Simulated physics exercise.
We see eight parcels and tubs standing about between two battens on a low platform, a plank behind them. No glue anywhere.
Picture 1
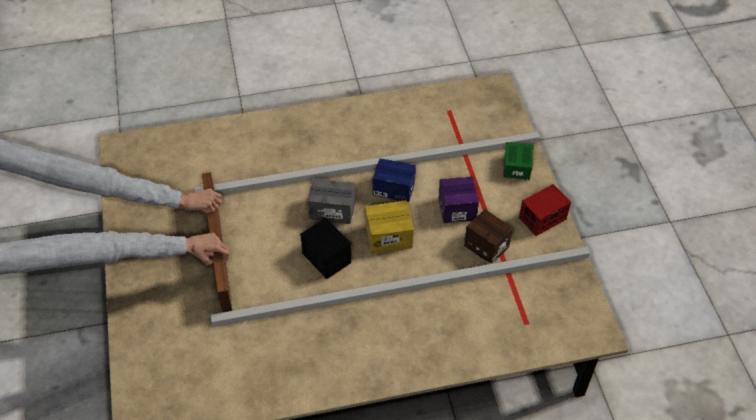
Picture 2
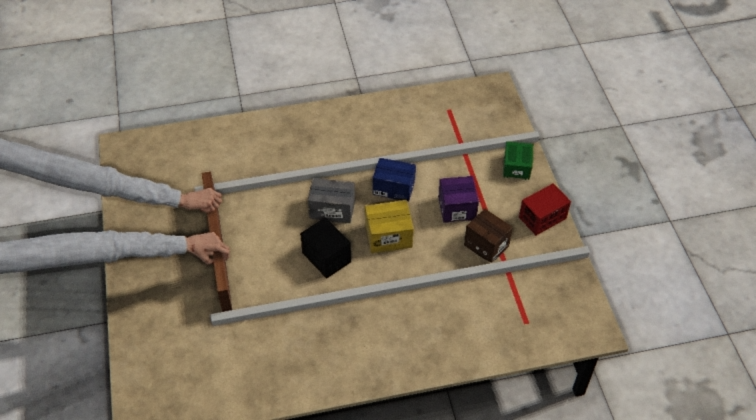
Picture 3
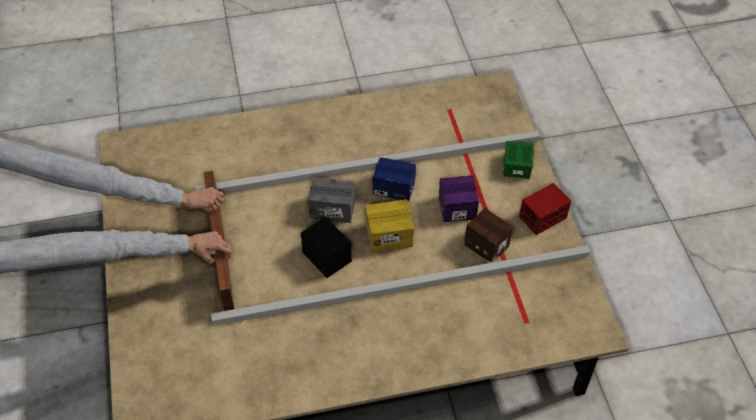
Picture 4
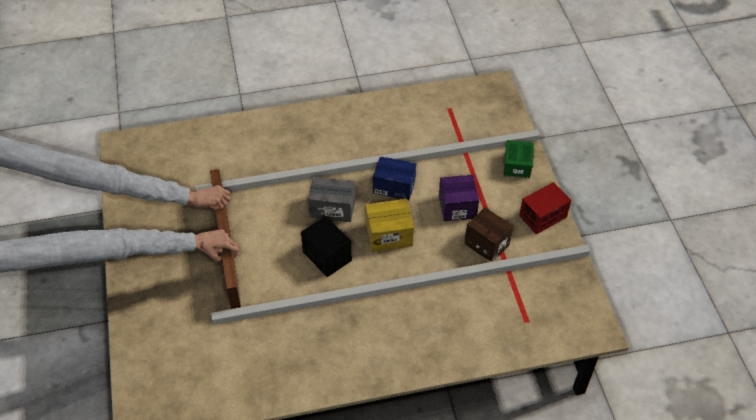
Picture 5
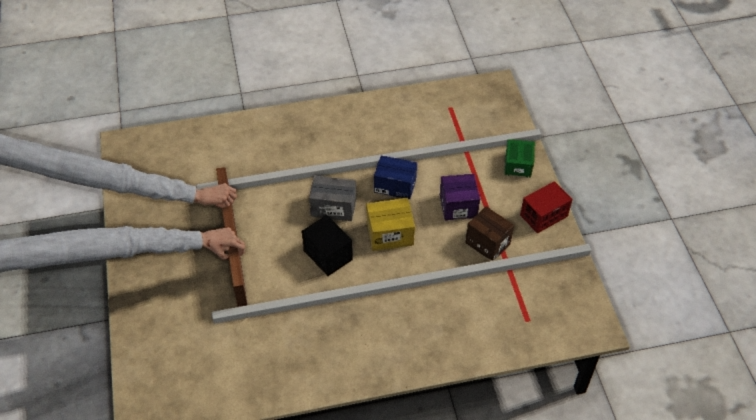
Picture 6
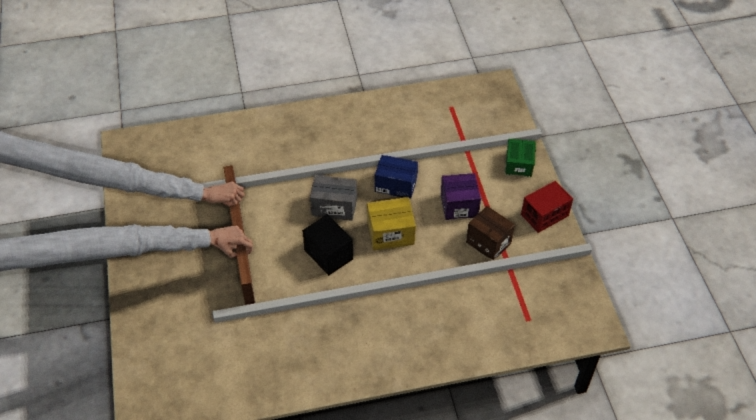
Two hands slowly pushing a wooden plank a short way right between two battens, toward coloured boxes standing still on a platform.
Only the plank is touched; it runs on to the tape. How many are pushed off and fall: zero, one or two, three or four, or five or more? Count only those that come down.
In the end the number that fall off is one or two.
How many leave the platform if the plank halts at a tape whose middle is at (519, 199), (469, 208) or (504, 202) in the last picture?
The counts: 4, 0 and 3.
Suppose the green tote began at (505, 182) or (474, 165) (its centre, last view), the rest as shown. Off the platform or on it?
In that order, it falls; is lost.
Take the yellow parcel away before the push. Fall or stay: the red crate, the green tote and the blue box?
The red crate holds on, the green tote tumbles off, the blue box remains up.
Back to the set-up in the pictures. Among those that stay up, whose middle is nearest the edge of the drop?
It is the purple parcel.
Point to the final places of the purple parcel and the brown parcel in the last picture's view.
About (554, 166), and the other about (548, 231).
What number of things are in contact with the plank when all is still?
2 of them.
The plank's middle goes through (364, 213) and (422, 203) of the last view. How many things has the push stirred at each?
At the one place 4, at the other 5.
Early on, none off yet; red crate at rest near (547, 207); green tote at rest near (520, 158); brown parcel at rest near (490, 233).
A while later, none off yet; red crate at rest near (547, 207); green tote travelled a little near (532, 151); brown parcel travelled a little near (509, 234).
Finally, the number that fall off is one or two; lost, green tote.
